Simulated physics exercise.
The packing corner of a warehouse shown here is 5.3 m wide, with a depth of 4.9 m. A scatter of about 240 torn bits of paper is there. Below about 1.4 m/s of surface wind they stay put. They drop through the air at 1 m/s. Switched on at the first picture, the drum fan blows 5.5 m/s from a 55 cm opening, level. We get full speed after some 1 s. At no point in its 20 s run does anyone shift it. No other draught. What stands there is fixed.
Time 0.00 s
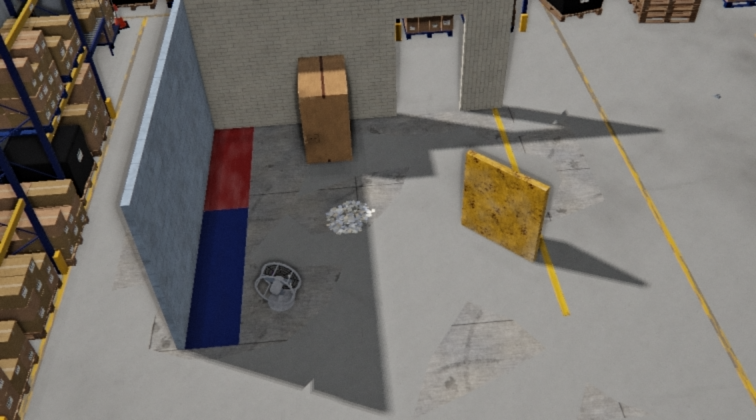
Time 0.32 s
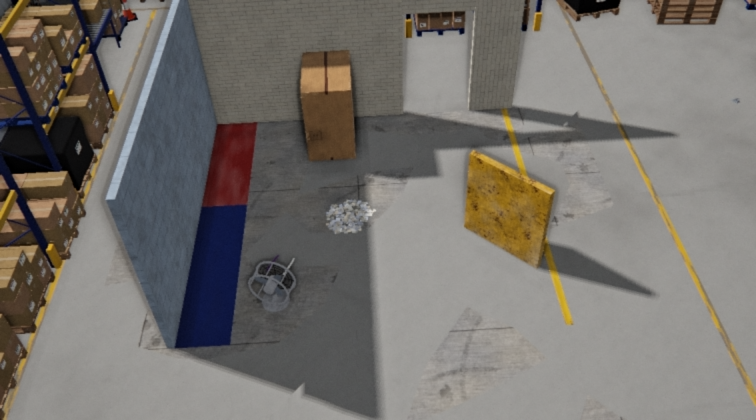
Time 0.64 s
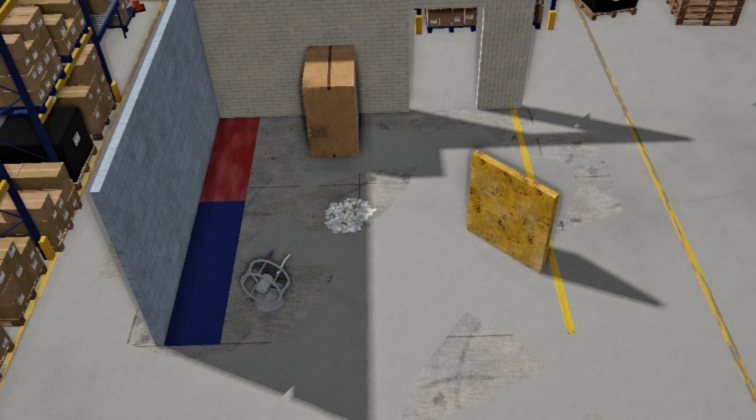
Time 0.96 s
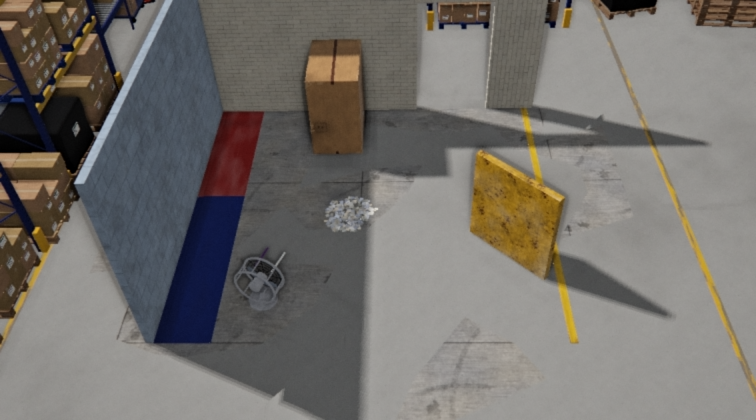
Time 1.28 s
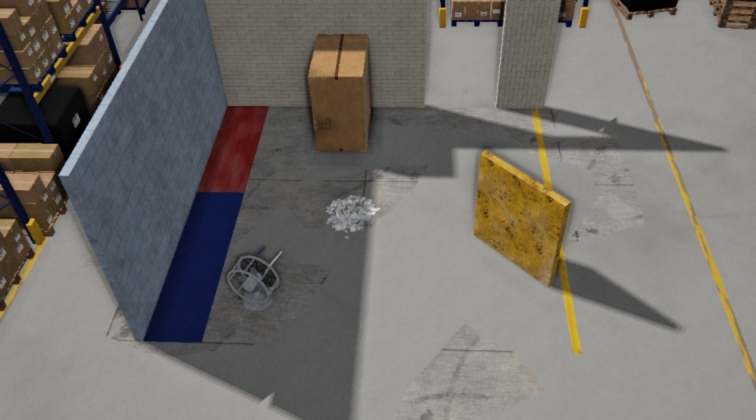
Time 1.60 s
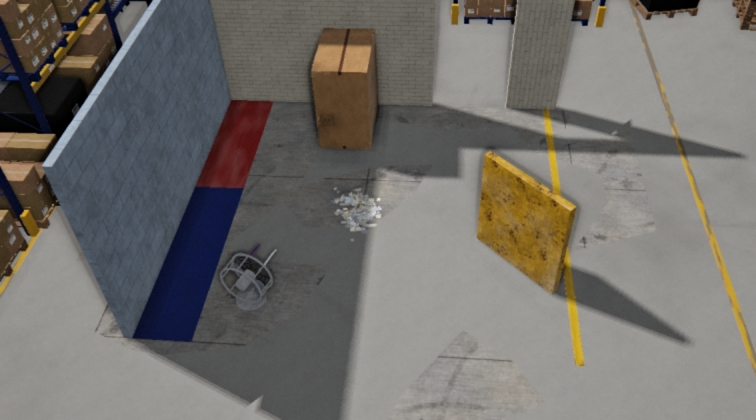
A warehouse corner with a grey concrete floor is seen from high above, between a pale blue wall and a brick wall. Red and blue floor patches line the left side, with a metal drum fan nearby, white paper scraps mid-floor, a brown carton behind and a yellow screen at right. The camera drifts steadily around the scene, and lastly the scraps begin spreading slightly away from the fan.
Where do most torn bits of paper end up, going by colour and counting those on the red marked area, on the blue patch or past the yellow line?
Most end up at the yellow one.
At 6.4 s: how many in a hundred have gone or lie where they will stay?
Estimated share: Near 20 %.
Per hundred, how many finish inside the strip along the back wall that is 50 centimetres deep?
About 1 per cent.
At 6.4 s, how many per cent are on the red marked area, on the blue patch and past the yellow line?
I'd say around 0 per cent at red, 0 per cent at blue, 20 per cent at yellow.
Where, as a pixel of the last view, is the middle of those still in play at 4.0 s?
About (420, 174).
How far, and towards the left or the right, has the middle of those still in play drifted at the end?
The middle moved rightwards, roughly 0.8 m.
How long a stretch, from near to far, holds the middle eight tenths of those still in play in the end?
The middle bunch covers about 2.4 m from near to far.
After 4.0 s, 0 % are on the blue patch, 0 % on the red marked area and 0 % past the yellow line; the middle of those still in play is near (420, 174); 15 % have settled or left.
After 6.4 s, 0 % are on the blue patch, 0 % on the red marked area and 18 % past the yellow line; the middle of those still in play is near (420, 173); 22 % have settled or left.
After 11.0 s, 0 % are on the blue patch, 0 % on the red marked area and 28 % past the yellow line; the middle of those still in play is near (410, 182); 41 % have settled or left.
After 20.0 s, at the end, 0 % are on the blue patch, 0 % on the red marked area and 34 % past the yellow line; the middle of those still in play is near (410, 183).
